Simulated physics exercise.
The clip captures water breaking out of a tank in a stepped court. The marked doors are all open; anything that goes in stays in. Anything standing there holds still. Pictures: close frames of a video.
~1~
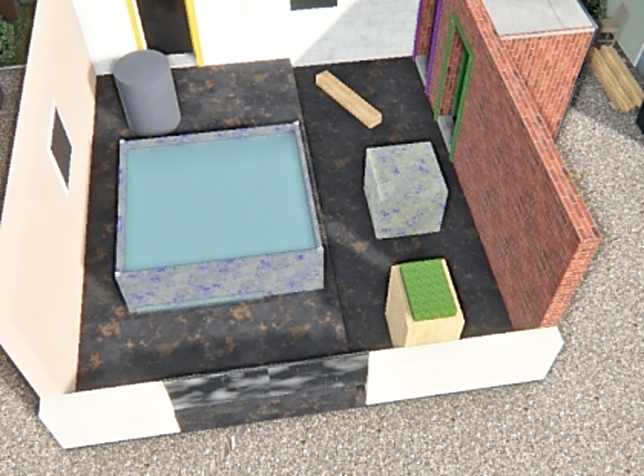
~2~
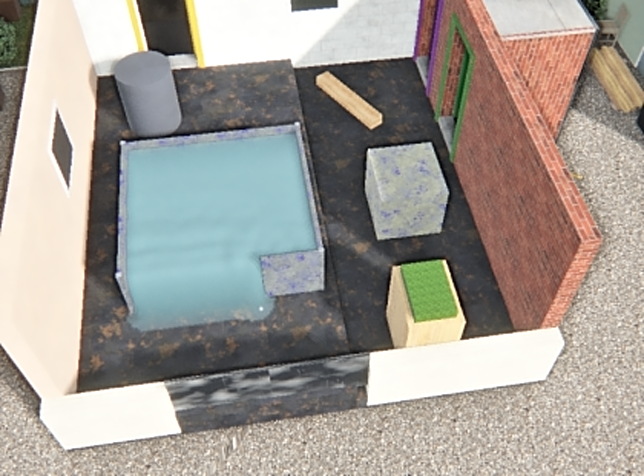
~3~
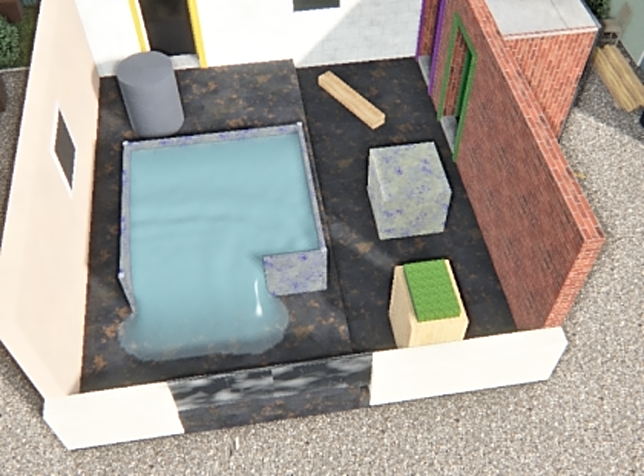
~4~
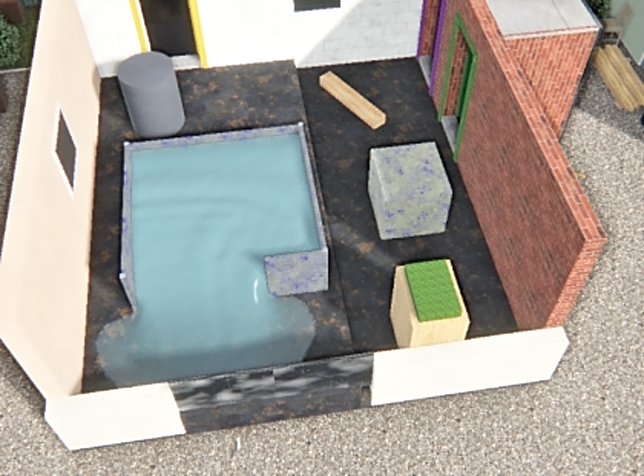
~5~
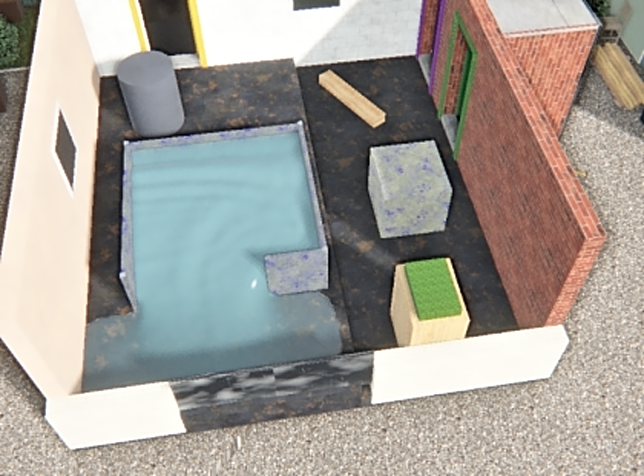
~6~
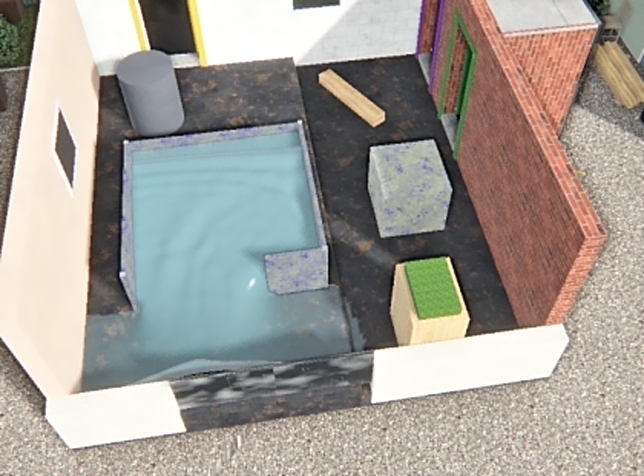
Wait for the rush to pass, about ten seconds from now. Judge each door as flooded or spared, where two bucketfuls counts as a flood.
The purple door is flooded, the yellow door is spared, the green door is flooded.
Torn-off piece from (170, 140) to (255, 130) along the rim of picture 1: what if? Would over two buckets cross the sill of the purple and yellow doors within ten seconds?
Then: The purple door is over, the yellow door passes that mark.
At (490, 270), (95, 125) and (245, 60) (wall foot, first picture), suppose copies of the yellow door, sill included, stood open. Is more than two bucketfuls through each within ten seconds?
The first clears the line, the next misses the line, the last misses the line.
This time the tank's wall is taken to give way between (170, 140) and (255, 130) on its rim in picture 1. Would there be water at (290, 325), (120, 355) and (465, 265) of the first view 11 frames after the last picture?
Taking each in turn, they come out kept dry, kept dry, kept dry.
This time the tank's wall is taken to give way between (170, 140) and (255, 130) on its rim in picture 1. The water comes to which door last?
The green-painted one is last.
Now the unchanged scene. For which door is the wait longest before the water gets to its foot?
It's the purple-painted one.
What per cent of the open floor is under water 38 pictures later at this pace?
Close to 95 %.
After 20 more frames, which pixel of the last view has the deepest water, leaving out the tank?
Approximate pixel: (100, 81).
A moment on, water covers 20 % of the floor; the purple door not reached, the yellow door not reached, the green door not reached.
Next, water covers 35 % of the floor; the purple door not reached, the yellow door not reached, the green door not reached.
Then, water covers 60 % of the floor; the purple door not reached, the yellow door wet at the sill, nothing in, the green door not reached.
Later, water covers 95 % of the floor; the purple door under two buckets in, the yellow door under two buckets in, the green door wet at the sill, nothing in.
In the end, water covers 95 % of the floor; the purple door far over two buckets in, the yellow door under two buckets in, the green door far over two buckets in.
